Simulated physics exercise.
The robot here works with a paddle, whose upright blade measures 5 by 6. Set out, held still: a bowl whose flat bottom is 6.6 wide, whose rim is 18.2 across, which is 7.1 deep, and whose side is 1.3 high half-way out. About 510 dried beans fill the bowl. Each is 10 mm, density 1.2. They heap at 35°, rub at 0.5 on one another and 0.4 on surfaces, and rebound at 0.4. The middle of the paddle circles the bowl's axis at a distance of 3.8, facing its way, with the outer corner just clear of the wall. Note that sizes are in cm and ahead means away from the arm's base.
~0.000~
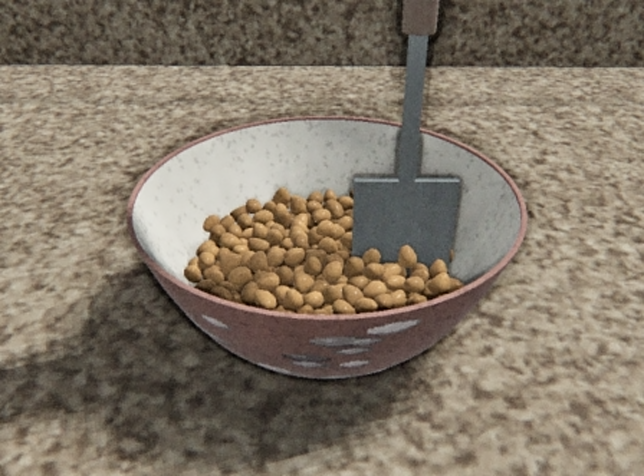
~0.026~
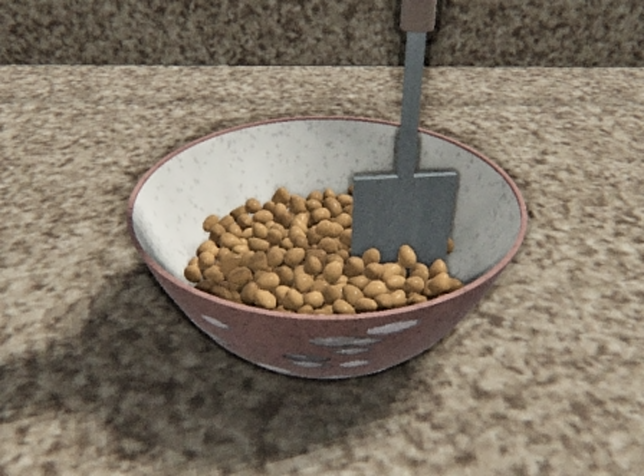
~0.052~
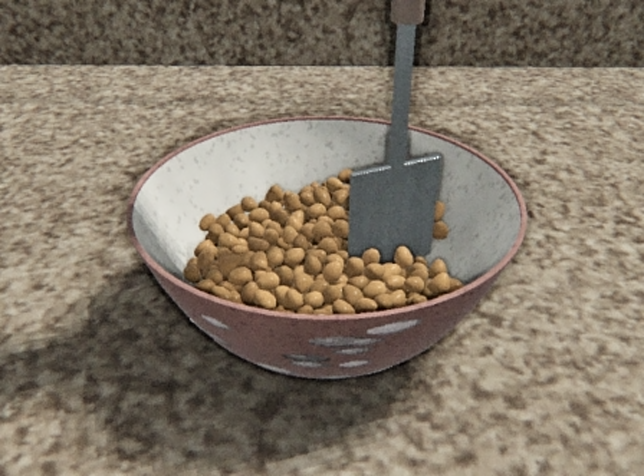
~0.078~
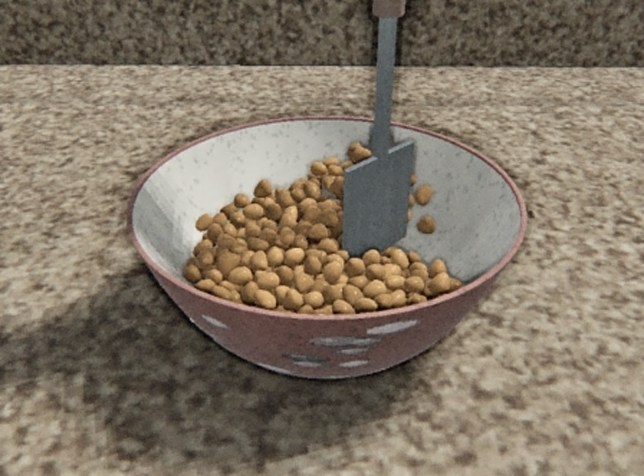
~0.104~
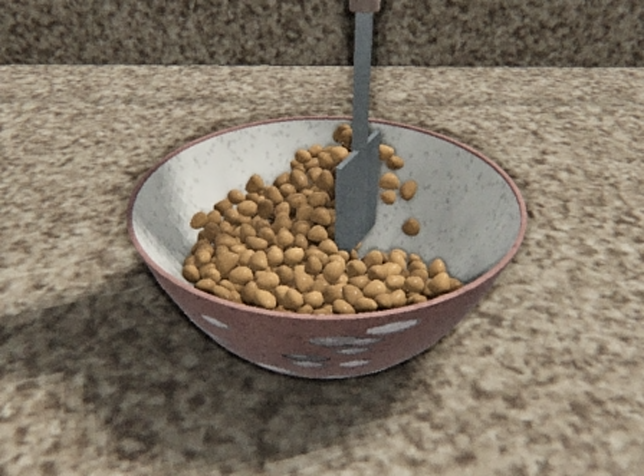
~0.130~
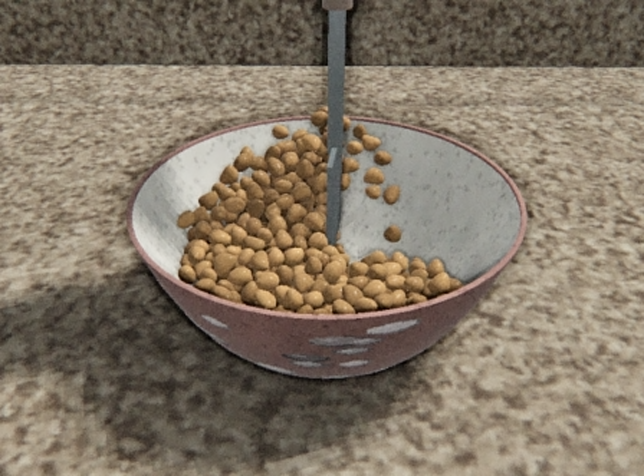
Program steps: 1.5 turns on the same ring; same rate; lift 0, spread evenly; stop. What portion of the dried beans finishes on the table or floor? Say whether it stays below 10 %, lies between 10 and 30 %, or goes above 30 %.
It lies between 10 and 30 %.
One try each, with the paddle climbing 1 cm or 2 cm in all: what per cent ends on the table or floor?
Roughly 15 percent, then roughly 10 percent.
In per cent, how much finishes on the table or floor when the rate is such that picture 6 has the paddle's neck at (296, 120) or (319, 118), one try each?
About 45 and 30 %.
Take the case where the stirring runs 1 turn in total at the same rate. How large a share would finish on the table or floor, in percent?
Then about 20 per cent.
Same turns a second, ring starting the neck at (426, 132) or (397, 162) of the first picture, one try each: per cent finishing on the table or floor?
I'd put it at around 25 and 15 percent.
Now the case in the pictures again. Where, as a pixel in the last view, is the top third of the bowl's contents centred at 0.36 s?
The upper third is centred close to (361, 284).
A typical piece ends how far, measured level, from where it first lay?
Some 10 cm.
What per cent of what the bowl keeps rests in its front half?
I'd put it near 65 per cent.
After 0.36 s, 260° round, highest piece 9 above the table; 465 in the bowl, 12 on the table or floor, 34 in flight or on the tool.
After 0.60 s, 76° round, highest piece 9 above the table; 417 in the bowl, 84 on the table or floor, 10 in flight or on the tool.
After 0.91 s, 180° round, highest piece 7 above the table; 394 in the bowl, 116 on the table or floor, 1 in flight or on the tool.
After 1.61 s, 180° round, highest piece 7 above the table; 394 in the bowl, 117 on the table or floor.
In the end, 394 in the bowl, 117 on the table or floor. That is 23 % on the table or floor.
